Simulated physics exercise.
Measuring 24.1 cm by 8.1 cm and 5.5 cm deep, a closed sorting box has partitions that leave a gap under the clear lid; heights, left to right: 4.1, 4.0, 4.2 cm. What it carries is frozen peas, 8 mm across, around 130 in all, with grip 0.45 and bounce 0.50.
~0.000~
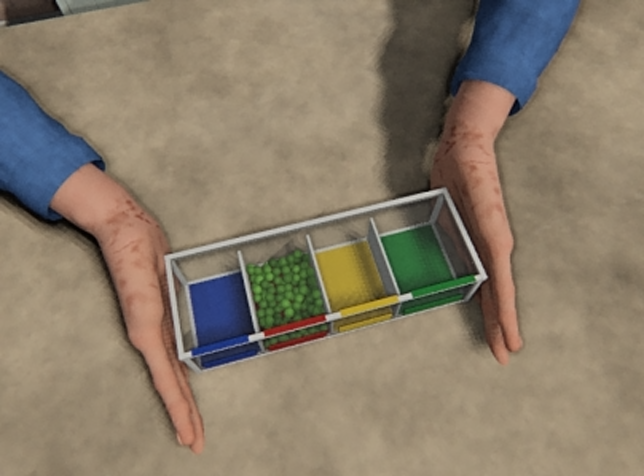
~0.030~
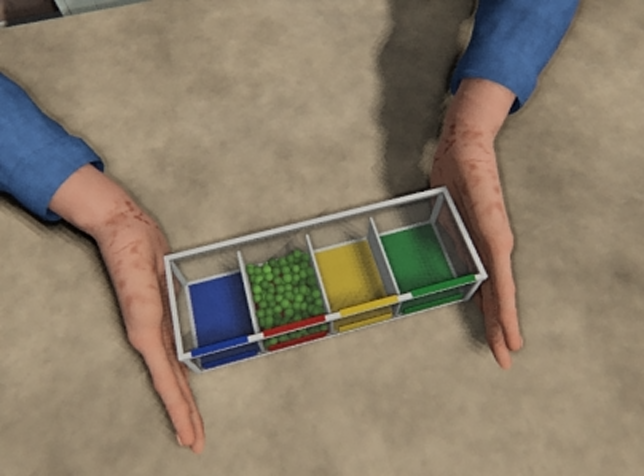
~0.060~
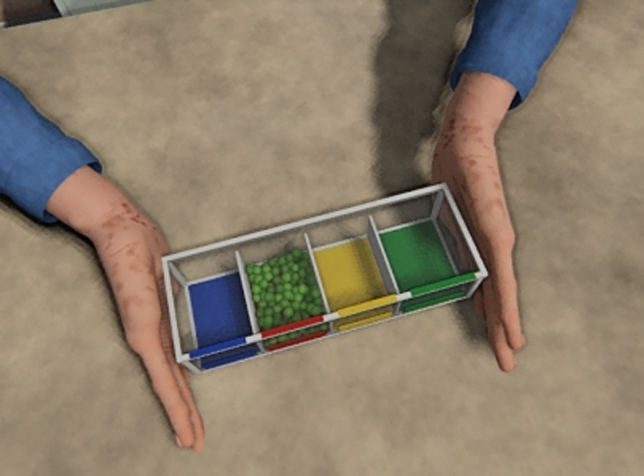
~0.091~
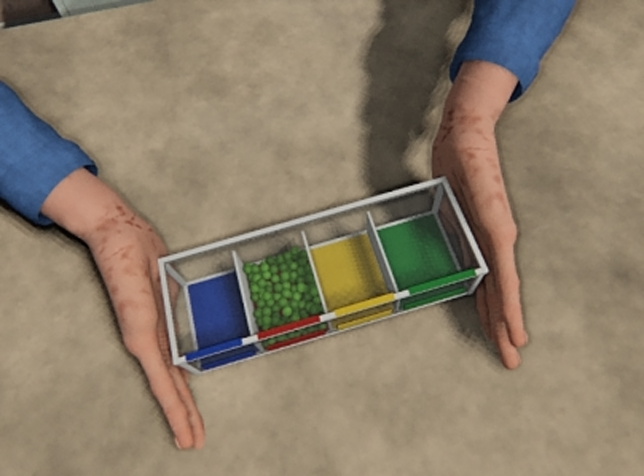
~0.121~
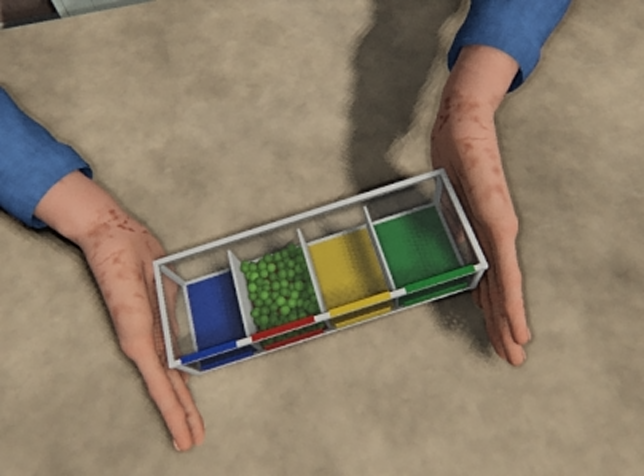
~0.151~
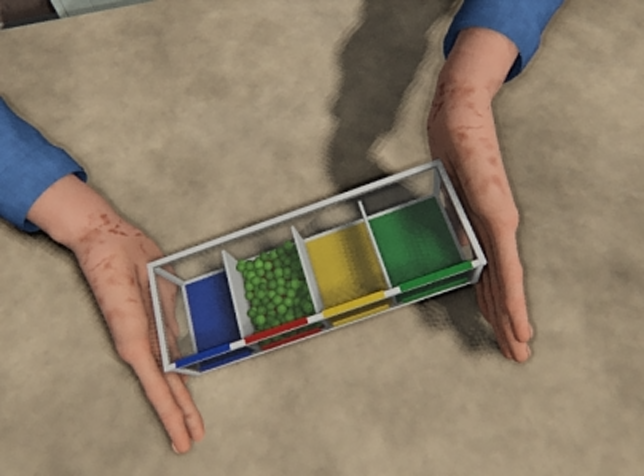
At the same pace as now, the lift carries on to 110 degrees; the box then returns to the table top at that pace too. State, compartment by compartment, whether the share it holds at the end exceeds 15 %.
In order: Red: Beats the threshold; blue: Beats the threshold; green: Fails to beat the threshold; yellow: Fails to beat the threshold.
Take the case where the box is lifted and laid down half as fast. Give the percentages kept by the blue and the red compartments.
Final split: Blue = 35 %, red = 65 %.
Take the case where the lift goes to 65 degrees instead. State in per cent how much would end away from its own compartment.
That works out to close to 5 percent.
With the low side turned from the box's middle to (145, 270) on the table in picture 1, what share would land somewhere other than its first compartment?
The share would be about 20 percent.
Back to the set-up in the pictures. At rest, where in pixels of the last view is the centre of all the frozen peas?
Estimated resting centre: Around (268, 320).
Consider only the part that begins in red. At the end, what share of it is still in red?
Around 70 %.
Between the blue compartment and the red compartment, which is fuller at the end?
The red compartment ends up with more.
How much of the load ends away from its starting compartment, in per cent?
That comes to close to 30 percent.
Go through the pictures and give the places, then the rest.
In the first frame, box tilt 0 degrees, front corners at (184, 354) and (480, 275); red 100 %.
In the second frame, box tilt 1 degrees, front corners at (184, 355) and (480, 275).
In the third frame, box tilt 2 degrees, front corners at (182, 356) and (480, 272).
In the fourth frame, box tilt 5 degrees, front corners at (179, 359) and (481, 269), lowest corner left front.
In the fifth frame, box tilt 9 degrees, front corners at (175, 362) and (480, 264), lowest corner left front.
In the sixth frame, box tilt 13 degrees, front corners at (170, 365) and (478, 260), lowest corner left front; red 100 %. Its pace works out near 145 degrees a second.
Then, at 0.88 s, tilt 110 degrees; red 85 %, blue 15 %.
After 1.37 s, tilt 50 degrees; red 70 %, blue 30 %.
After 1.93 s, tilt 0 degrees; red 70 %, blue 30 %.
By 2.3 s all is still; red 70 %, blue 30 %, green 0 %, yellow 0 %.
